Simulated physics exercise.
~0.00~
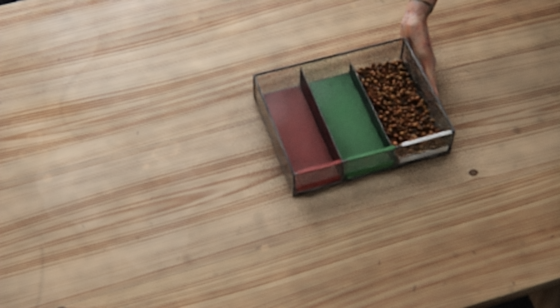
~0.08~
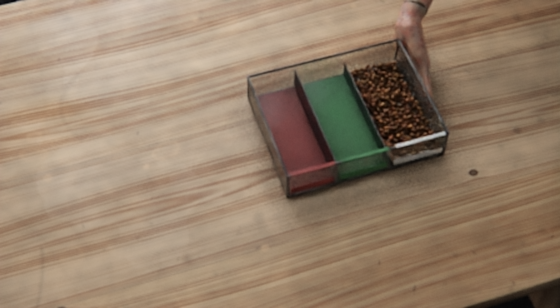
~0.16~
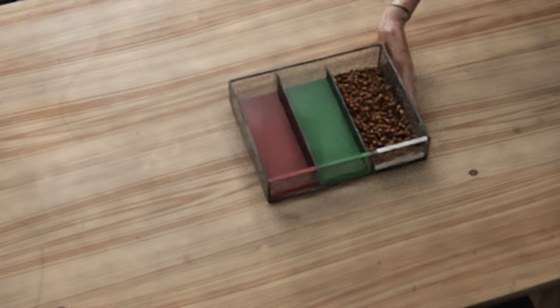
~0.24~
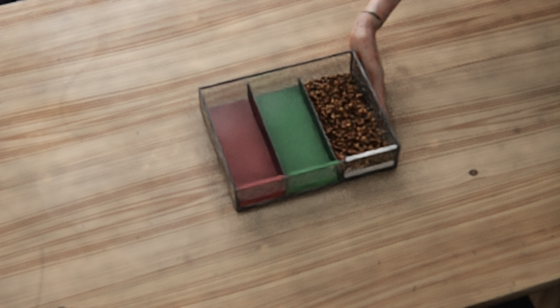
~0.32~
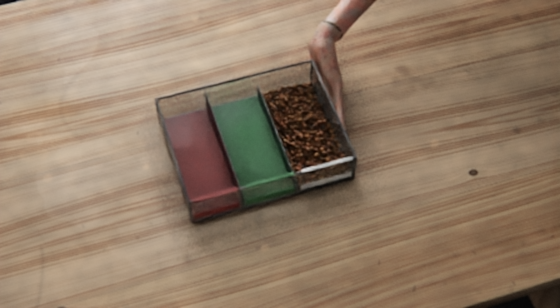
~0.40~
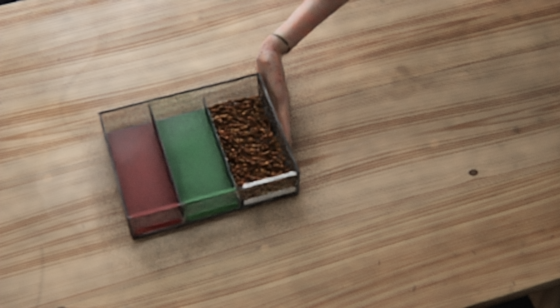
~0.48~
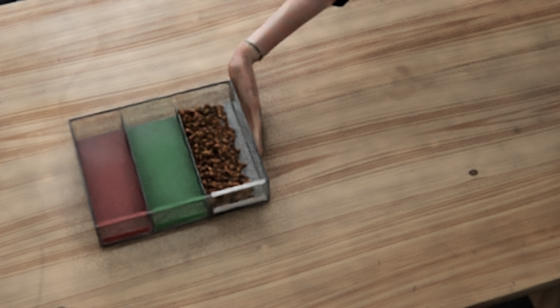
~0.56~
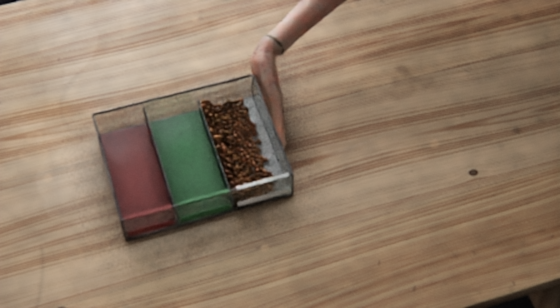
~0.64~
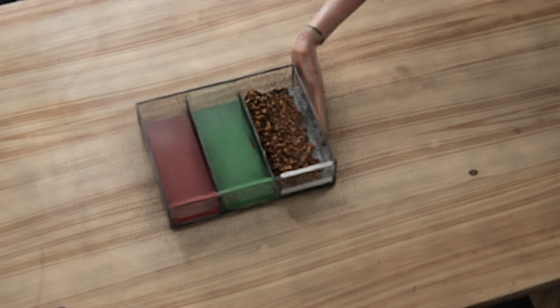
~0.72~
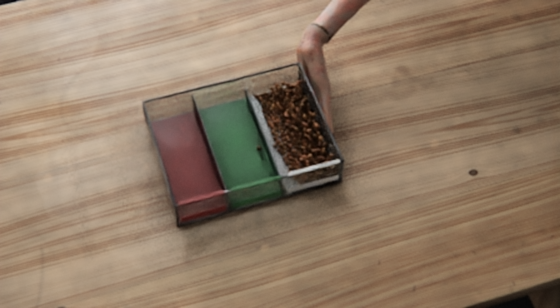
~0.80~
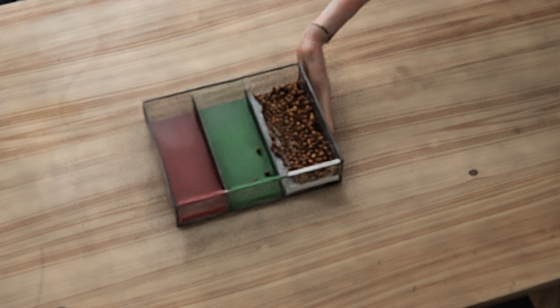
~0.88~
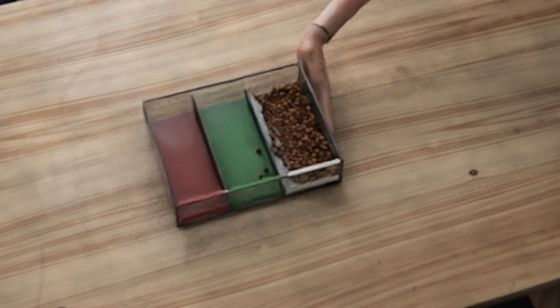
A hand slides a divided tray of brown balls left, then partway back right, and stops.
